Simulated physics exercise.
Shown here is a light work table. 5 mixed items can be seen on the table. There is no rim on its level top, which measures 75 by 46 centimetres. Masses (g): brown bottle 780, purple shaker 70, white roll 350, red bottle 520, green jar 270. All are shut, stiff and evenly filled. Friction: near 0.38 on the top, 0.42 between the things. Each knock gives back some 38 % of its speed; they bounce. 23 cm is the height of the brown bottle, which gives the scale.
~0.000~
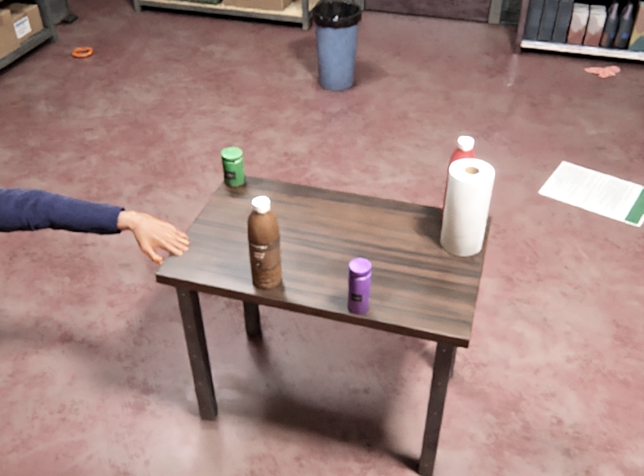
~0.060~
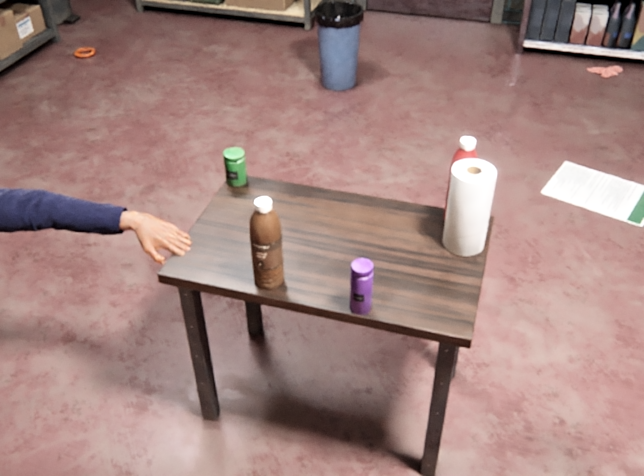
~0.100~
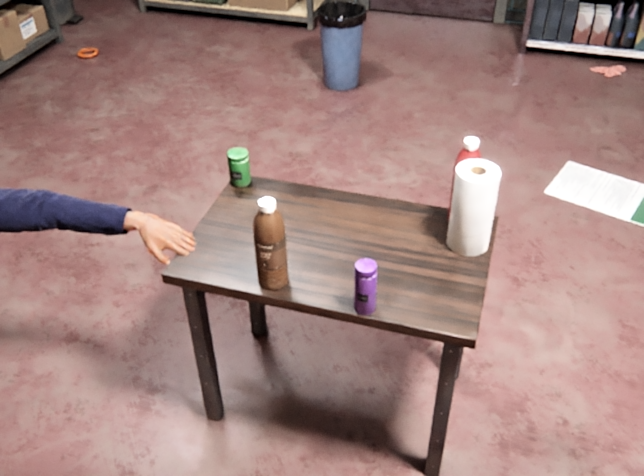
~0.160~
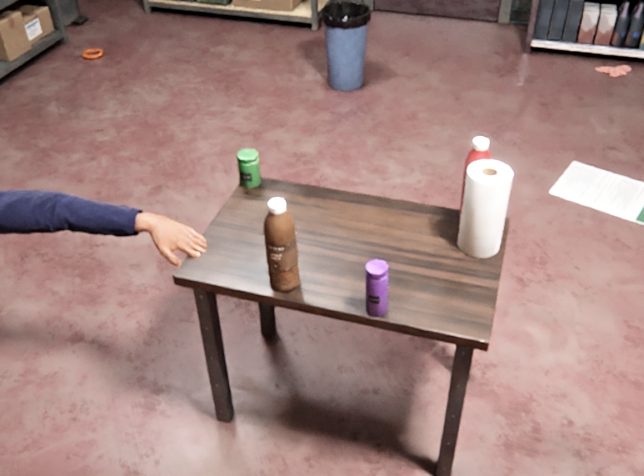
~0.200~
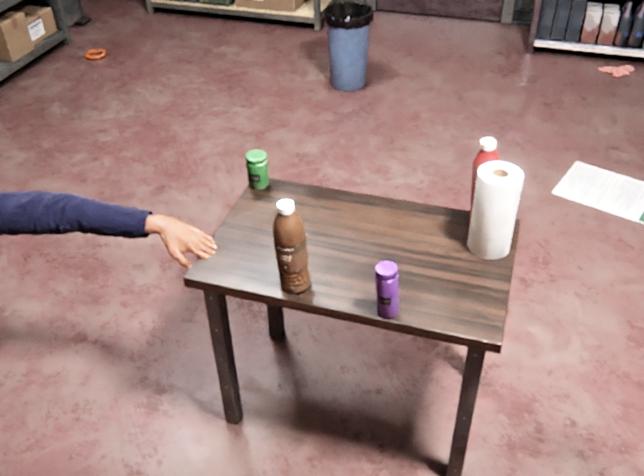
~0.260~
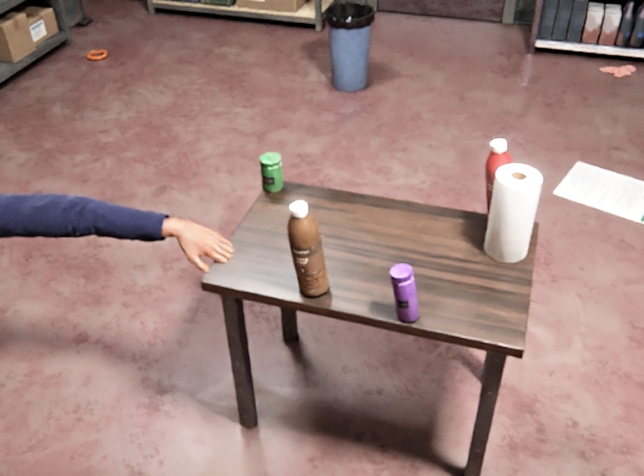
A wooden table carrying five items slides slightly right as an arm reaches toward its left edge.
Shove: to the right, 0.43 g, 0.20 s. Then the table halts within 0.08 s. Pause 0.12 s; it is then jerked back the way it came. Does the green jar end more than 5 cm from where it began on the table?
It remains nearby.
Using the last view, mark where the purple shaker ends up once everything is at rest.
Its middle comes to rest around (437, 315).
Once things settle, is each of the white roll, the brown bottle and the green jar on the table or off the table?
Afterwards, the white roll leaves its support, the brown bottle stays on its support, and the green jar stays on its support.
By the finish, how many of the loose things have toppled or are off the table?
The answer: 4.
After 0.66 s, table shifted 3 cm; white roll and red bottle now off the table; green jar slid 5 cm near (273, 172); brown bottle on its side.
After 0.96 s, brown bottle on its side; purple shaker on its side.
By the end (1.4 s), off the table, white roll and red bottle; tipped over on the table, brown bottle and purple shaker; green jar in place, give or take 5 cm. Seen from the same camera at the end, green jar near (248, 169).
